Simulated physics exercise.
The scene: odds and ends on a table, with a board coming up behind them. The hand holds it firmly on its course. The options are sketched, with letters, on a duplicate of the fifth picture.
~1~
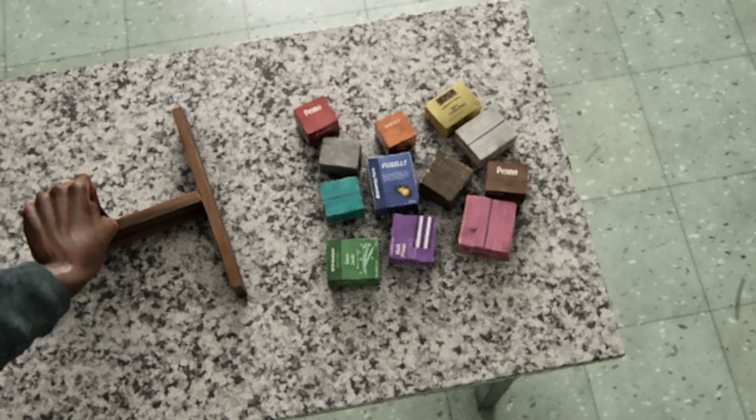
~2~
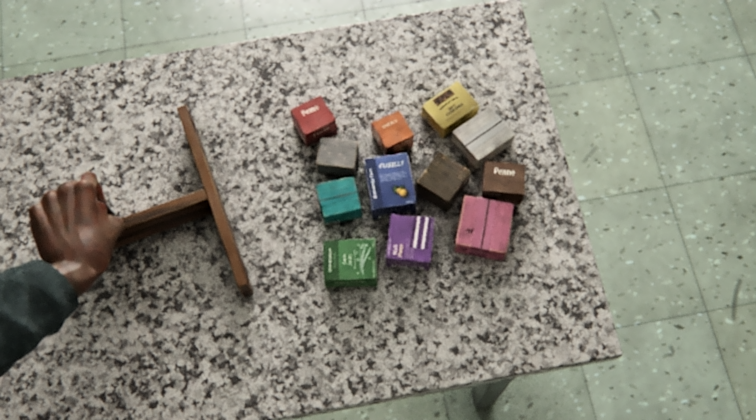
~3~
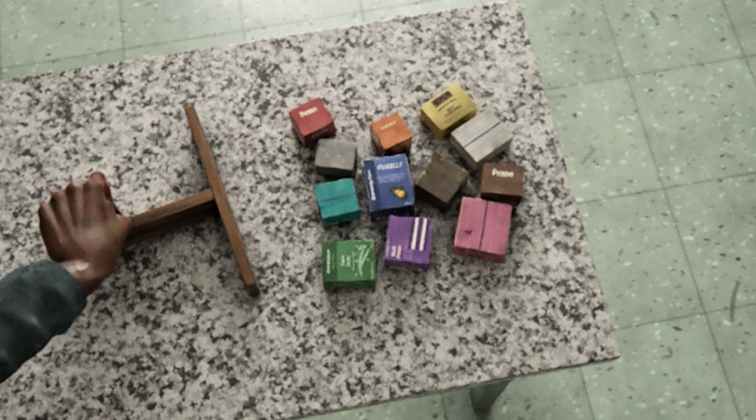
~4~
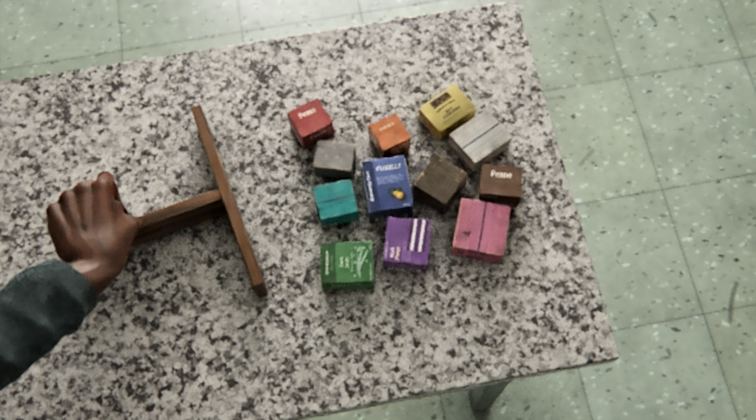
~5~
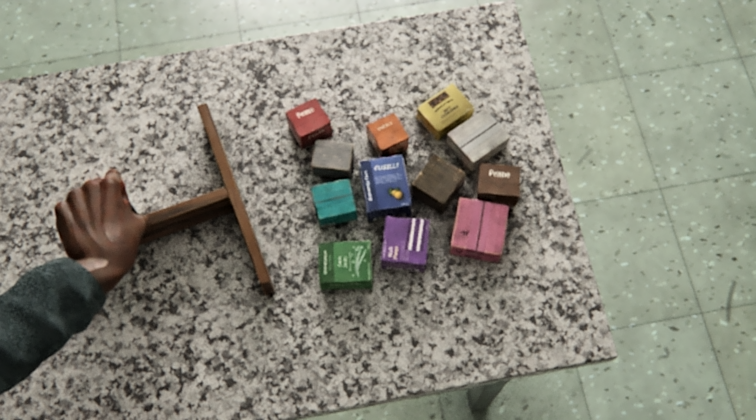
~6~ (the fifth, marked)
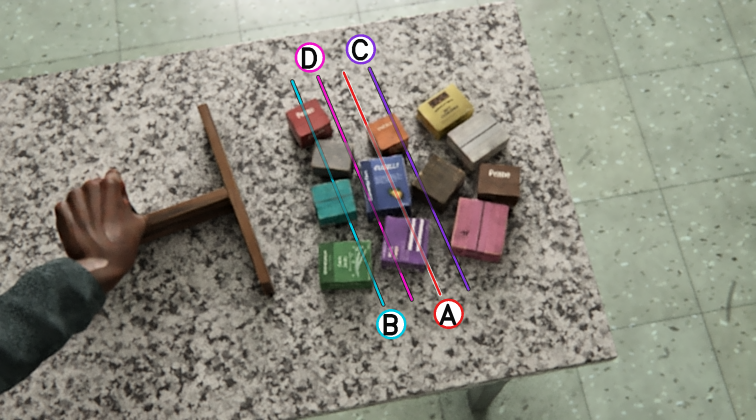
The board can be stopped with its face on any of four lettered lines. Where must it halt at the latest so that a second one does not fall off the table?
No second one falls up to C.
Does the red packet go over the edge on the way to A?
No.
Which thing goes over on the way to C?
It is the brown packet.
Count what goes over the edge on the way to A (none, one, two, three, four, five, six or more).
In all, none.
On the marked copy, A at (390, 178); B at (336, 187); C at (417, 173); D at (363, 183).
With C. Early on, board (299, 178); green box (367, 262); purple box (413, 241).
Further on, board (366, 167); brown packet (531, 168); pink box (525, 212).
At the end, board (413, 159); brown packet over the edge; pink box (569, 197); one fallen.
As for the rest, A is within the limit but short; B is within the limit but short; D is within the limit but short.
